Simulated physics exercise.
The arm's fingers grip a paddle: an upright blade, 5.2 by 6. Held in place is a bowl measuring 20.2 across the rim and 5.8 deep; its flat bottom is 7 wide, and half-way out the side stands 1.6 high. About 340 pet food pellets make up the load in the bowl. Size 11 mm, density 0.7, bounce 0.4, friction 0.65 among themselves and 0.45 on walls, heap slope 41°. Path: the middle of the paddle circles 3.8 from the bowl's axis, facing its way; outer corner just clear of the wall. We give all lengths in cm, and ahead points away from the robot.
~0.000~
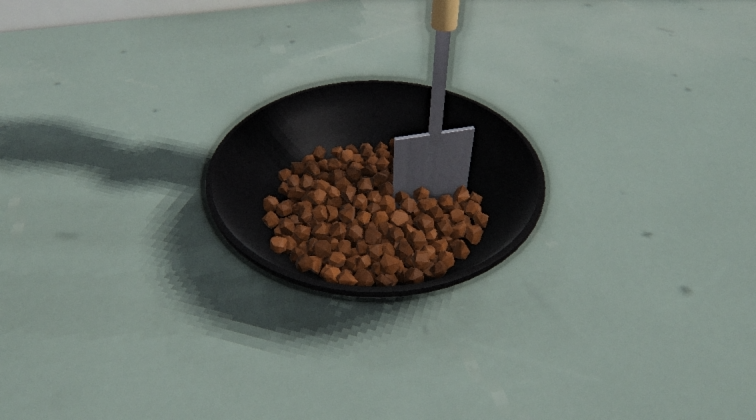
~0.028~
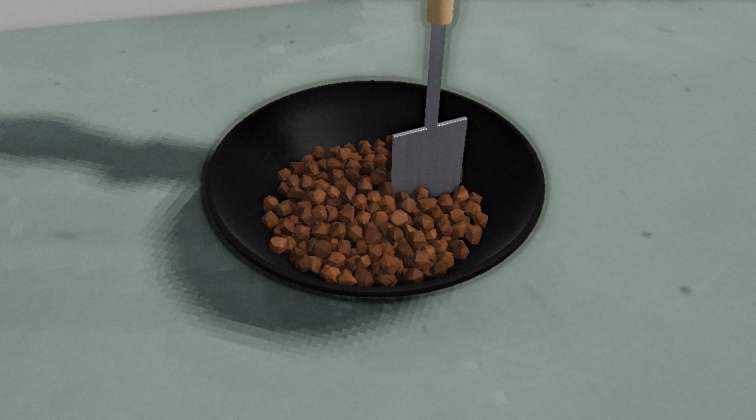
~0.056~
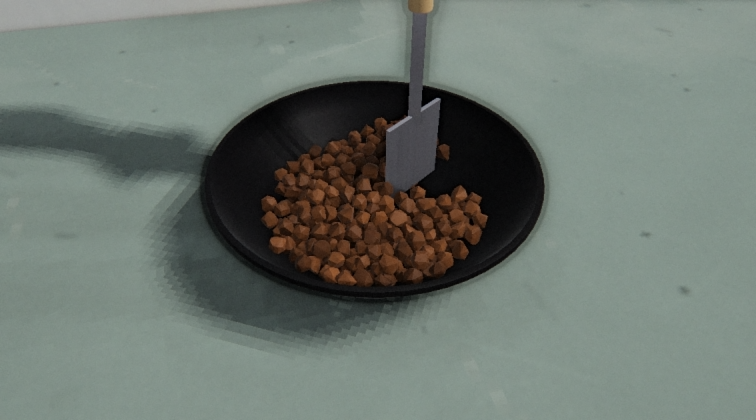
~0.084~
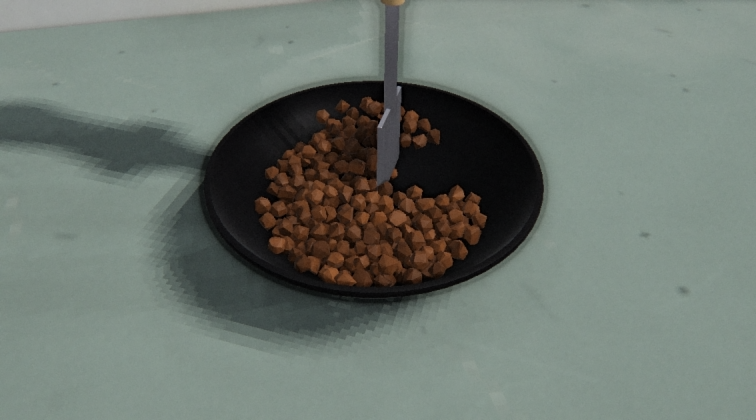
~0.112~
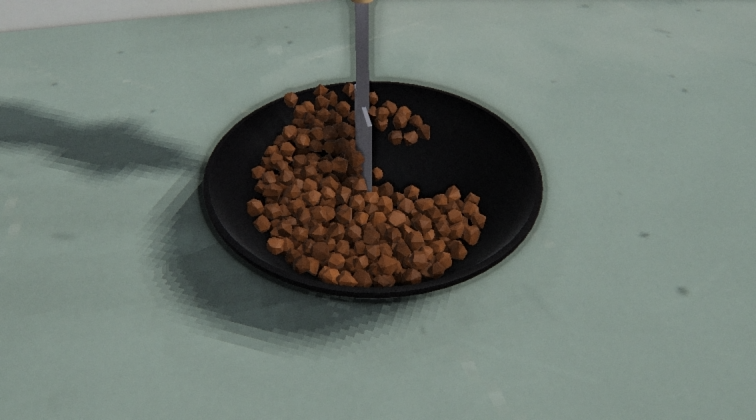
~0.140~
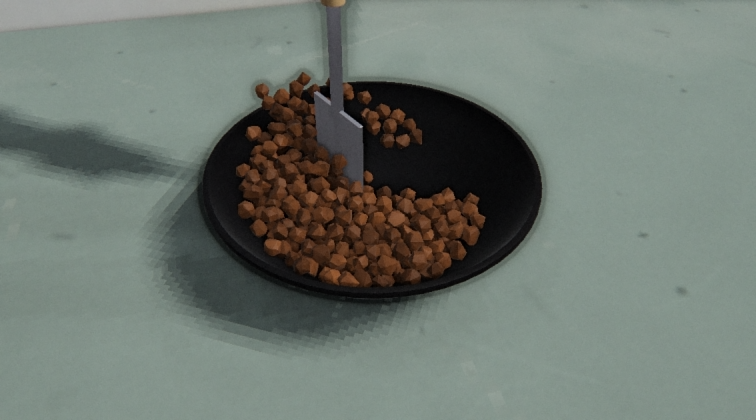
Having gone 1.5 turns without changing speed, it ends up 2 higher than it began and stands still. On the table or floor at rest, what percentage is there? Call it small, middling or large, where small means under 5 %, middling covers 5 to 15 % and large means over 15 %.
I would call it large.
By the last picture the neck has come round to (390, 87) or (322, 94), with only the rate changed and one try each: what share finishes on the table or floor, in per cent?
First try: Around 0 %; second try: Around 30 %.
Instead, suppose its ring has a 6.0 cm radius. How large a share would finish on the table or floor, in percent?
Then about 0 per cent.
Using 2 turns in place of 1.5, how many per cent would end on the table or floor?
I'd reckon near 25 per cent.
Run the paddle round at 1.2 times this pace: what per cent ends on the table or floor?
It would come to around 35 percent.
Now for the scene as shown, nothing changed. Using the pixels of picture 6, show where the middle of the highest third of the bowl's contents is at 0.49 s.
It is centred roughly at (419, 168).
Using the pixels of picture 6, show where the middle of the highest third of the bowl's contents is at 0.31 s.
Roughly pixel (404, 242).
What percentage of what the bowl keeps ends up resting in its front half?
Roughly 50 per cent.
By 0.31 s, 276° round, highest piece 10 above the table; 297 in the bowl, 15 on the table or floor, 24 in flight or on the tool.
By 0.49 s, 79° round, highest piece 8 above the table; 269 in the bowl, 61 on the table or floor, 6 in flight or on the tool.
By 0.78 s, 180° round, highest piece 5 above the table; 263 in the bowl, 73 on the table or floor.
By 1.48 s, 180° round, highest piece 5 above the table; 263 in the bowl, 73 on the table or floor.
Final count, 263 in the bowl, 73 on the table or floor. That is 22 % on the table or floor.
